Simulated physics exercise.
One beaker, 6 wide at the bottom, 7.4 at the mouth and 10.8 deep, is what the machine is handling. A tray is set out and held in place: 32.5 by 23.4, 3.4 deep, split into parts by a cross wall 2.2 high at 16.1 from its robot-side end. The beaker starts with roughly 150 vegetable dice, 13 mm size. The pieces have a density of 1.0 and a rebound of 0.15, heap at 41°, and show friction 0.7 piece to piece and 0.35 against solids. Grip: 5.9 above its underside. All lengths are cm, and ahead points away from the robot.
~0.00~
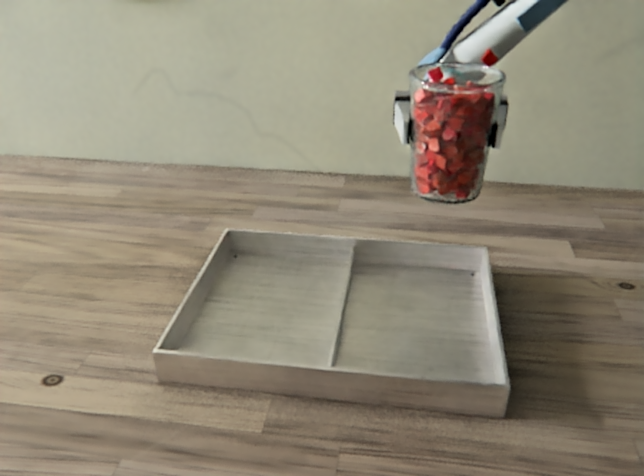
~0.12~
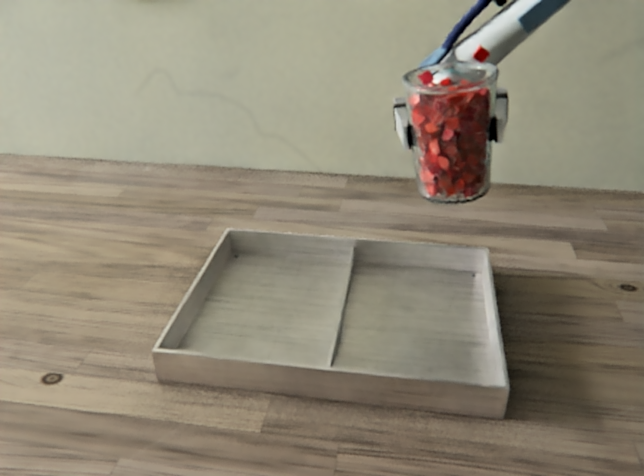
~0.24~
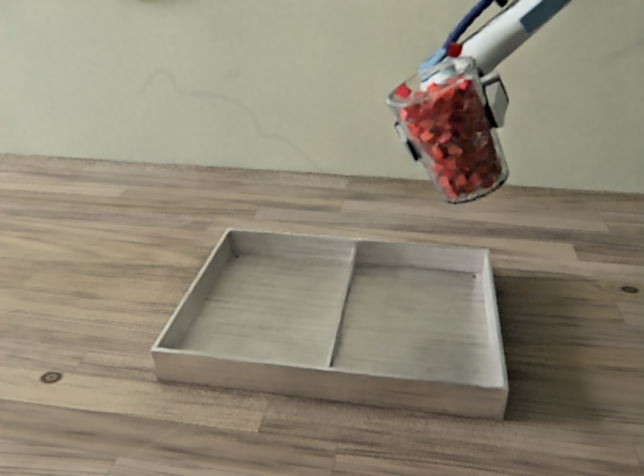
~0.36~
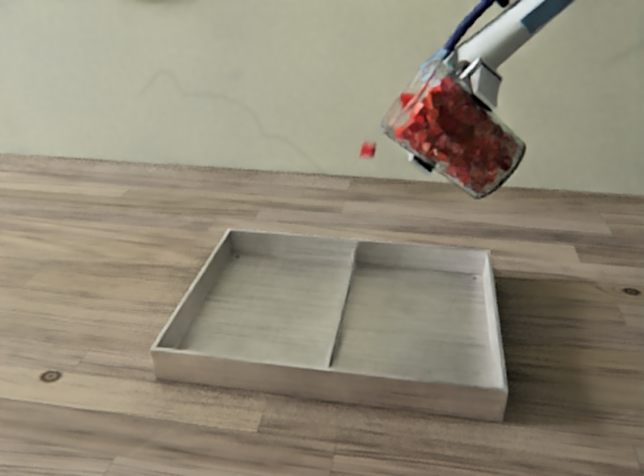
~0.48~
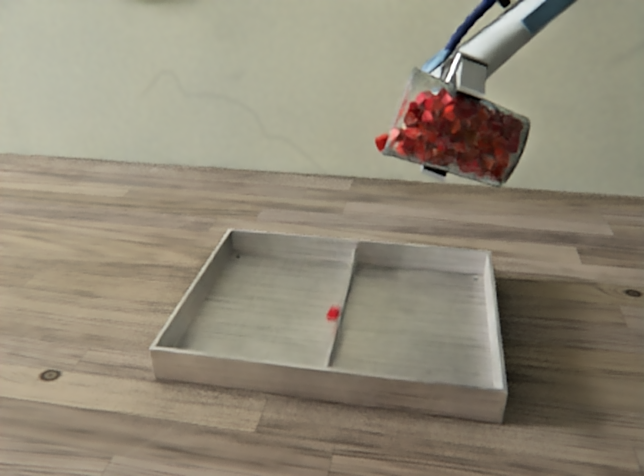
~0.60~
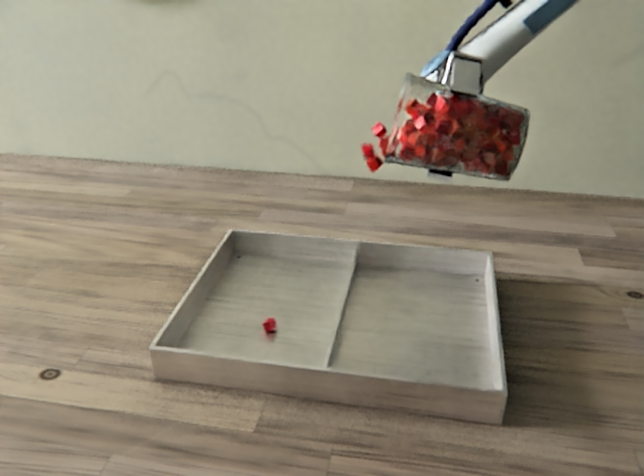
In this clip, a robotic arm holds a clear beaker of red vegetable dice above a divided tray and tilts it leftward until nearly horizontal; one piece drops into the tray's left part, and more emerge at the beaker's mouth.
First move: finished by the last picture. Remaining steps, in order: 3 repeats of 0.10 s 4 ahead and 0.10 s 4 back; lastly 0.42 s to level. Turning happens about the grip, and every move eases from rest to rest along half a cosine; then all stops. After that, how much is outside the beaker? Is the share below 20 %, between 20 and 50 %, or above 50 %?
It is above 50 %.
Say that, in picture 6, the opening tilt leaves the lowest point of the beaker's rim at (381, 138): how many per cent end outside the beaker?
Estimate: About 40 per cent.
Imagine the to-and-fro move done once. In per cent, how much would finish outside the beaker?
Roughly 55 percent.
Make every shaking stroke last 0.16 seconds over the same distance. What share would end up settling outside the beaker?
40 %.
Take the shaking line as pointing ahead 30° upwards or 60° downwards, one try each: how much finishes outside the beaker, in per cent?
Result: Approx. 90 % and 15 %, one try each.
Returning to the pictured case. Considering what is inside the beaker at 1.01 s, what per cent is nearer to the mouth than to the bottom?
Around 85 in a hundred.
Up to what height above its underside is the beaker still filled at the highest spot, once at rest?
Roughly 5.5 cm.
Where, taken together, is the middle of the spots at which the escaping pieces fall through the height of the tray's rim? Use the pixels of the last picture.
Centre: Roughly (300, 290).
After 1.01 s, tilted 80° forward, highest piece 23 above the table; 64 in the far-side part, 58 in the beaker, 7 in the robot-side part, 17 in flight or on a rim.
After 1.42 s, tilted 38° forward, highest piece 25 above the table; 83 in the far-side part, 39 in the beaker, 24 in the robot-side part.
After 1.82 s, level, highest piece 22 above the table; 84 in the far-side part, 39 in the beaker, 23 in the robot-side part.
After 2.87 s, level, highest piece 22 above the table; 84 in the far-side part, 39 in the beaker, 23 in the robot-side part.
At rest, 84 in the far-side part, 39 in the beaker, 23 in the robot-side part. That is 73 % outside the beaker.
